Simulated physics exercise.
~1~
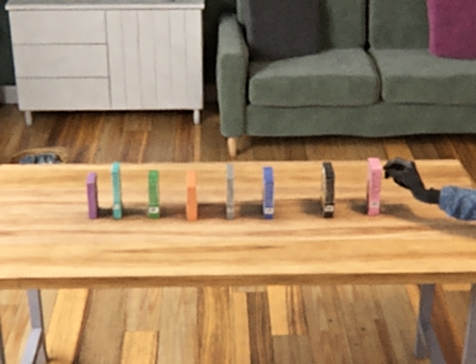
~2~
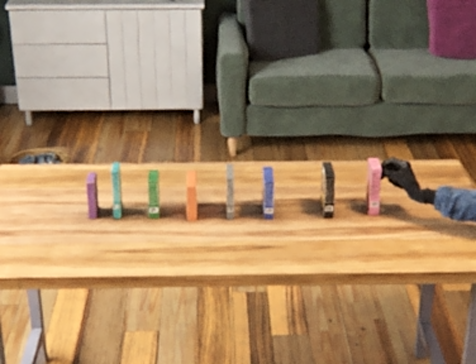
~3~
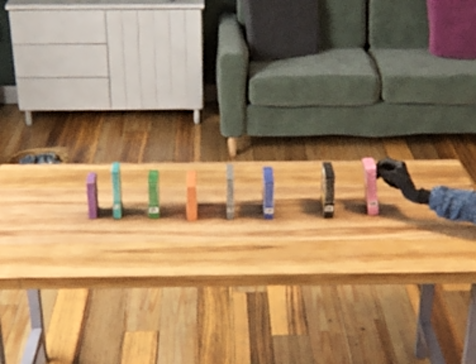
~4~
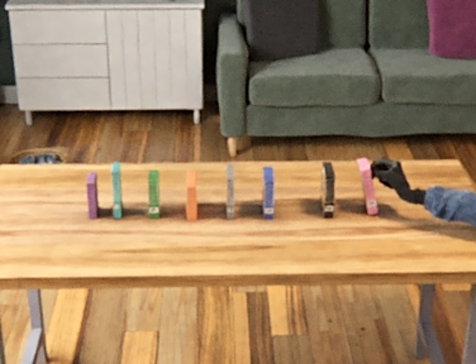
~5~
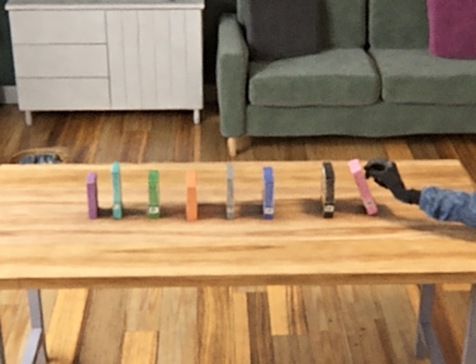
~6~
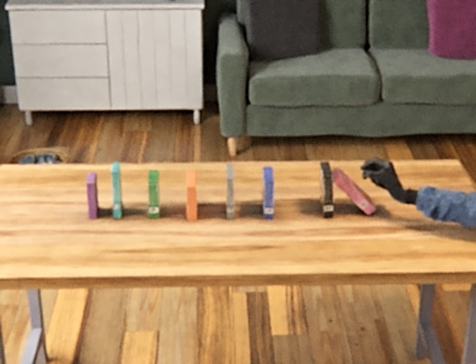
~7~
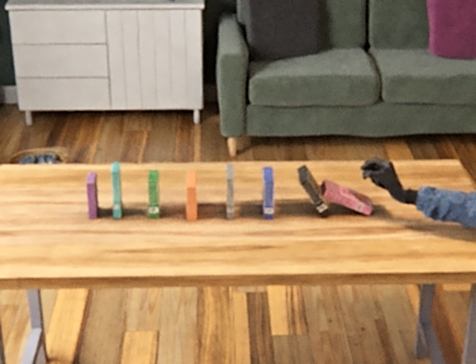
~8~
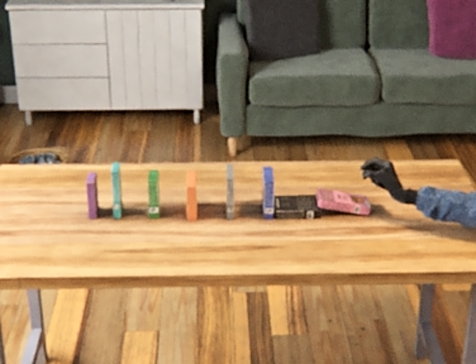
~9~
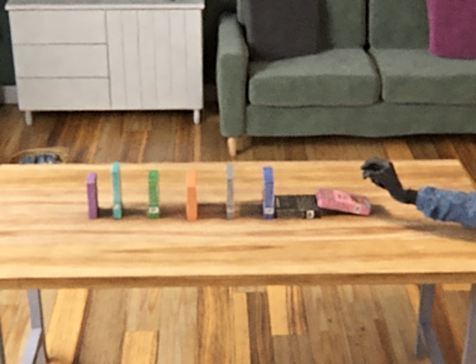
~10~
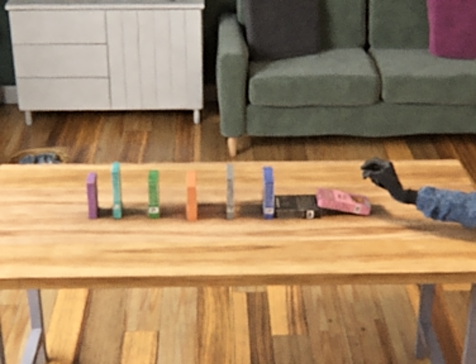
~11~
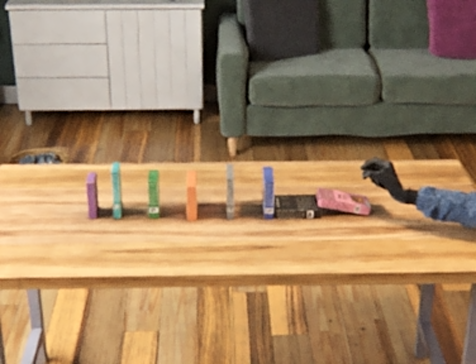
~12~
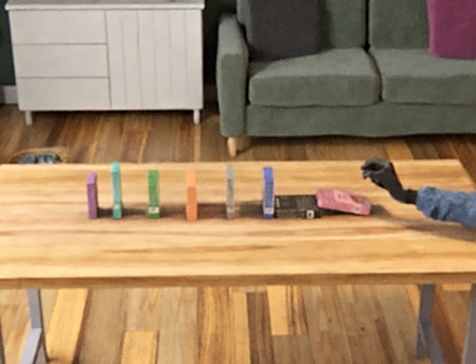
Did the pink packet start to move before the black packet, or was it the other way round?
The pink packet moved first, pushed over by the gloved hand, and the black packet only began to tip once the pink one had fallen towards it.
